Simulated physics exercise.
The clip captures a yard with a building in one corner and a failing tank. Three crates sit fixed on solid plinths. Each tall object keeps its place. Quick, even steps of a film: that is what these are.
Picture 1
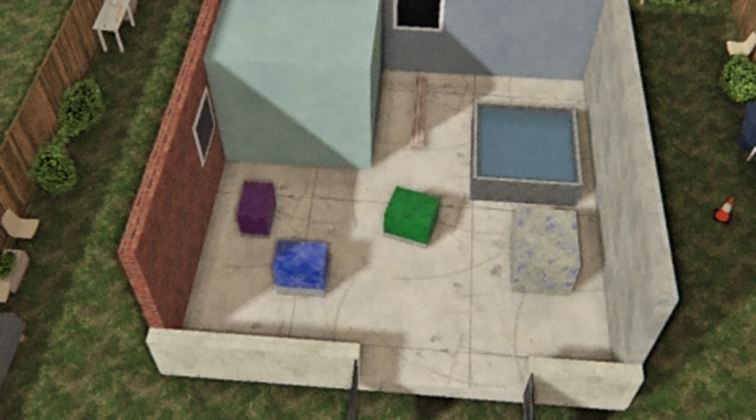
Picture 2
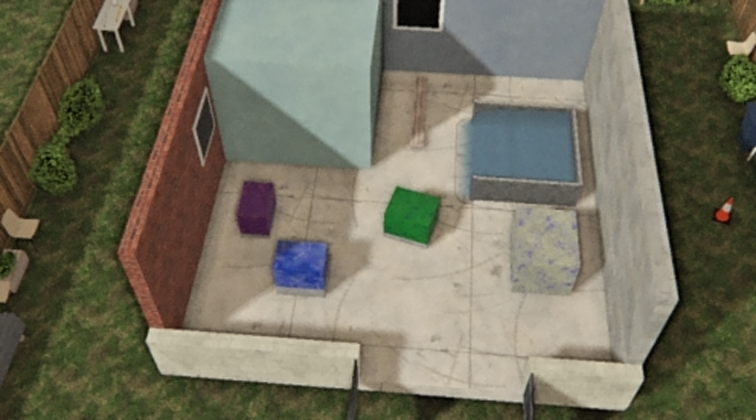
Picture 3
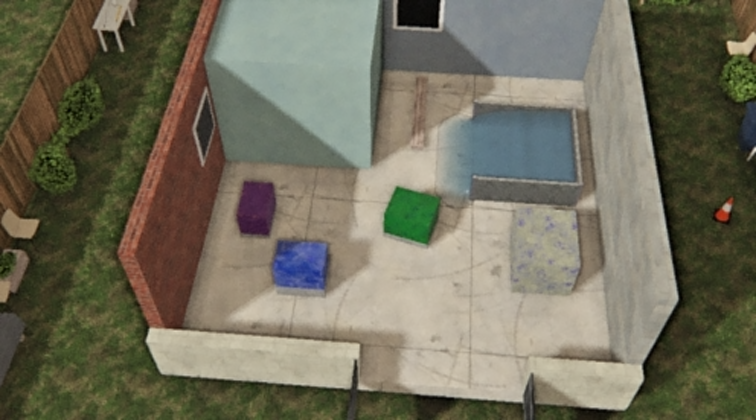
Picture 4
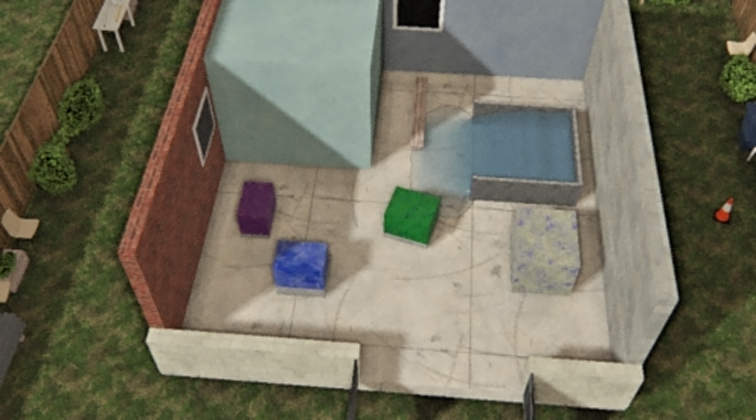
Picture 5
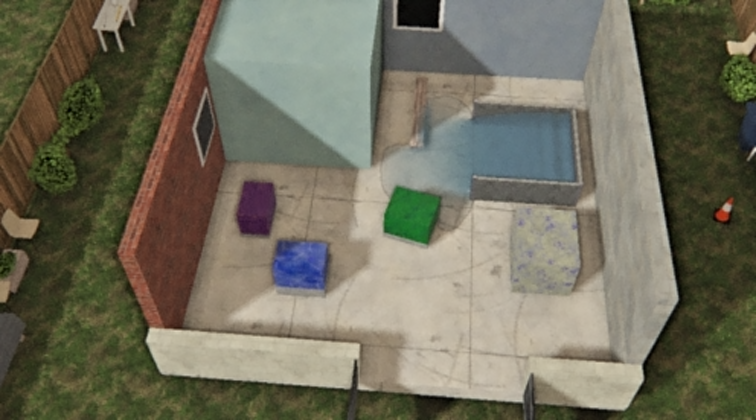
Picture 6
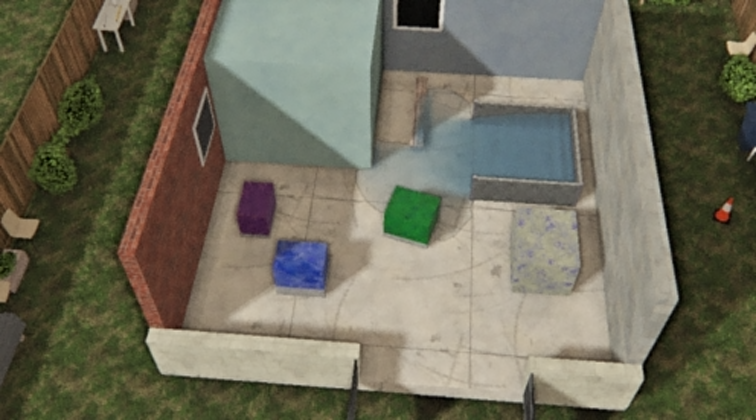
Water pours from the left side of the tank and spreads left behind the green block.
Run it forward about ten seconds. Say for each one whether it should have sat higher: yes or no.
Blue crate - no; green crate - yes; purple crate - yes.
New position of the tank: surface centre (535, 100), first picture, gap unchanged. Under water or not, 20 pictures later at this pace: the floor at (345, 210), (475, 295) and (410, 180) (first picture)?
First drenched; next unwetted; last drenched.
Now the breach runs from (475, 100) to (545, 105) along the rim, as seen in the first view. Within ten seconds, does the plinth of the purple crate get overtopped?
Looks like the purple crate holds out.
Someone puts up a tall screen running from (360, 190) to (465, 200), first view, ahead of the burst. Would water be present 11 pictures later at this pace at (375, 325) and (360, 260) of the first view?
In order, I'd call them bare and bare.
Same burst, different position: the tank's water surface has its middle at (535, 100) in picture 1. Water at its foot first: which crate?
Green-painted one.
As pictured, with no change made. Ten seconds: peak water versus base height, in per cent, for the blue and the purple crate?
80 and 240 per cent, roughly.
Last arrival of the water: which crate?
I think it's the one in blue.
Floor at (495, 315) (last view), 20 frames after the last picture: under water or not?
That spot: Waterless.
A moment on, water covers 25 % of the floor; the blue crate not reached, the green crate water round its plinth, the purple crate water round its plinth.
Next, water covers 35 % of the floor; the blue crate water round its plinth, the green crate water round its plinth, the purple crate water round its plinth.
Then, water covers 55 % of the floor; the blue crate water round its plinth, the green crate water round its plinth, the purple crate water round its plinth.
Later, water covers 75 % of the floor; the blue crate water round its plinth, the green crate water round its plinth, the purple crate water round its plinth.
In the end, water covers 95 % of the floor; the blue crate stayed above the water, the green crate was topped, the purple crate was topped.
